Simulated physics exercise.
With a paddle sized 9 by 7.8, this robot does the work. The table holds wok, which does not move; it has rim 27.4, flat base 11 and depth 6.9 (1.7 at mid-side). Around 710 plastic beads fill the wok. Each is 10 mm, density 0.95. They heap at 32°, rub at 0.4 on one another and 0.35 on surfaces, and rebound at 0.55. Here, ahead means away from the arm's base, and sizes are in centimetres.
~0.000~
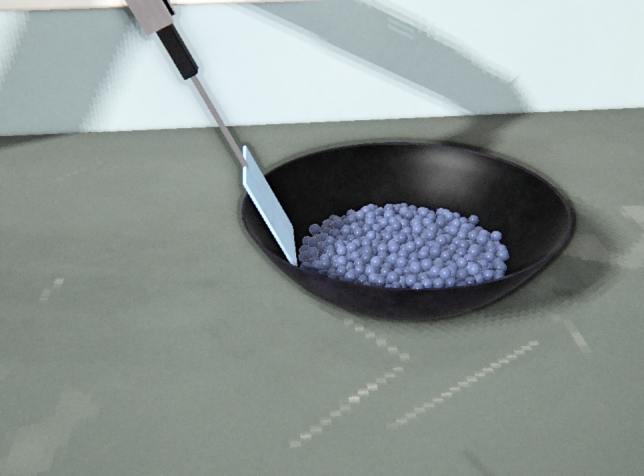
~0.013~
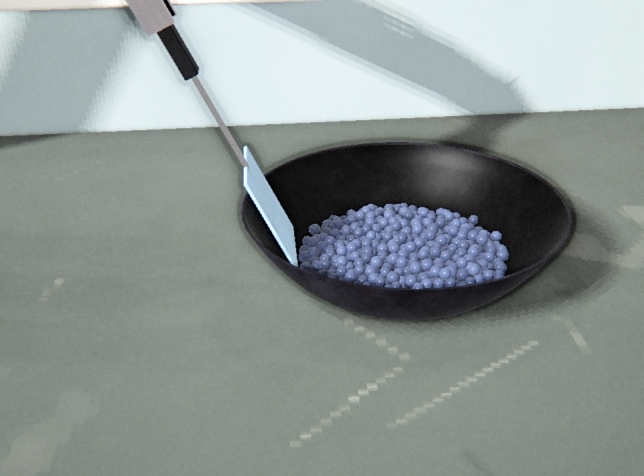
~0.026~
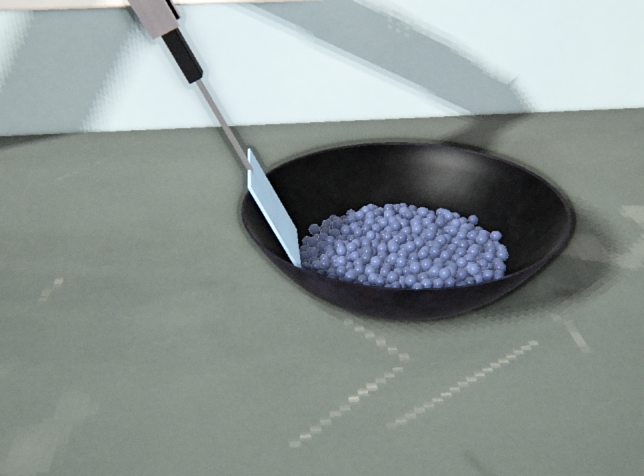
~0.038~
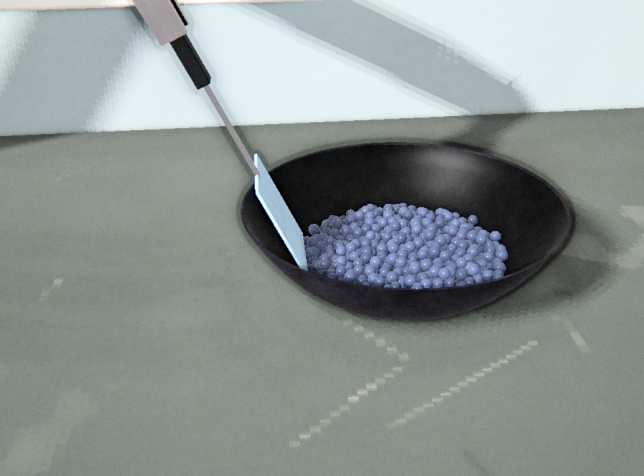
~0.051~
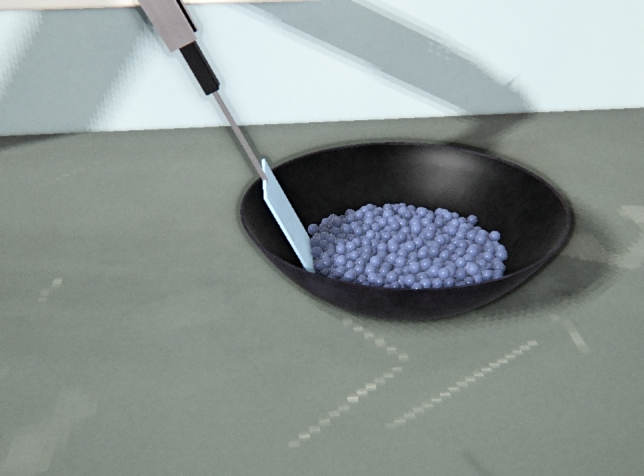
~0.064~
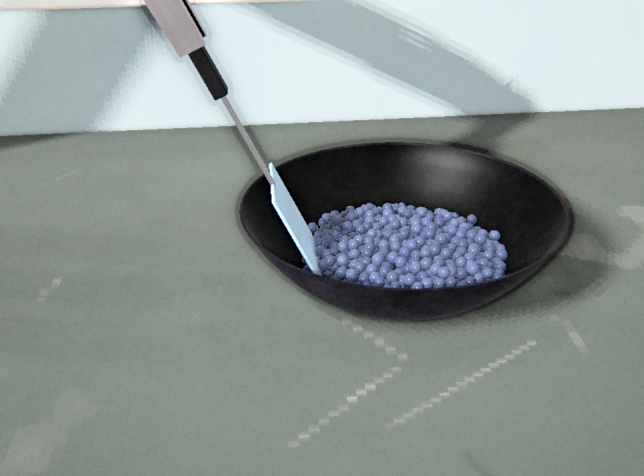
A pale blue paddle on a thin rod with a black and grey holder slants down into a black wok, seen from above at an angle on a grey-green tabletop with a pale band behind. Small blue-violet beads lie heaped in the wok, right of the paddle. The paddle barely moves at first, then slides slightly right and down against the beads' left edge, while wok and camera stay still.
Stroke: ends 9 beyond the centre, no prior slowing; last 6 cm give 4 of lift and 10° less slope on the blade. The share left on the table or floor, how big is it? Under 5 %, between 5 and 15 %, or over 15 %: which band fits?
The band that fits is between 5 and 15 %.
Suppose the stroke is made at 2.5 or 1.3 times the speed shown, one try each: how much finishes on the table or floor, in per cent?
Estimates, in order: 30 % and 15 %.
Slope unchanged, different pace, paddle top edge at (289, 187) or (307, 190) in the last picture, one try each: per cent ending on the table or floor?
I'd estimate some 20 and 30 in a hundred.
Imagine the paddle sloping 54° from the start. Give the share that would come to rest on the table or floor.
It would be near 10 per cent.
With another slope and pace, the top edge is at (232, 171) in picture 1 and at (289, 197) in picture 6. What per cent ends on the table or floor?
30 %.
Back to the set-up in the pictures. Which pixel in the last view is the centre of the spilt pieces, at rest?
Roughly (632, 249).
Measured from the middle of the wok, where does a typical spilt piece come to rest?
22 cm.
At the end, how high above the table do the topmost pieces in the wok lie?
Height at rest: Roughly 6.5 cm.
After 0.18 s, sloping 65°, highest piece 4 above the table; 710 in the wok.
After 0.29 s, sloping 62°, highest piece 7 above the table; 710 in the wok.
After 0.55 s, sloping 55°, highest piece 8 above the table; 645 in the wok, 46 on the table or floor, 19 on the blade or in flight.
After 1.60 s, sloping 55°, highest piece 6 above the table; 644 in the wok, 66 on the table or floor.
In the end, 644 in the wok, 66 on the table or floor. That is 9 % on the table or floor.
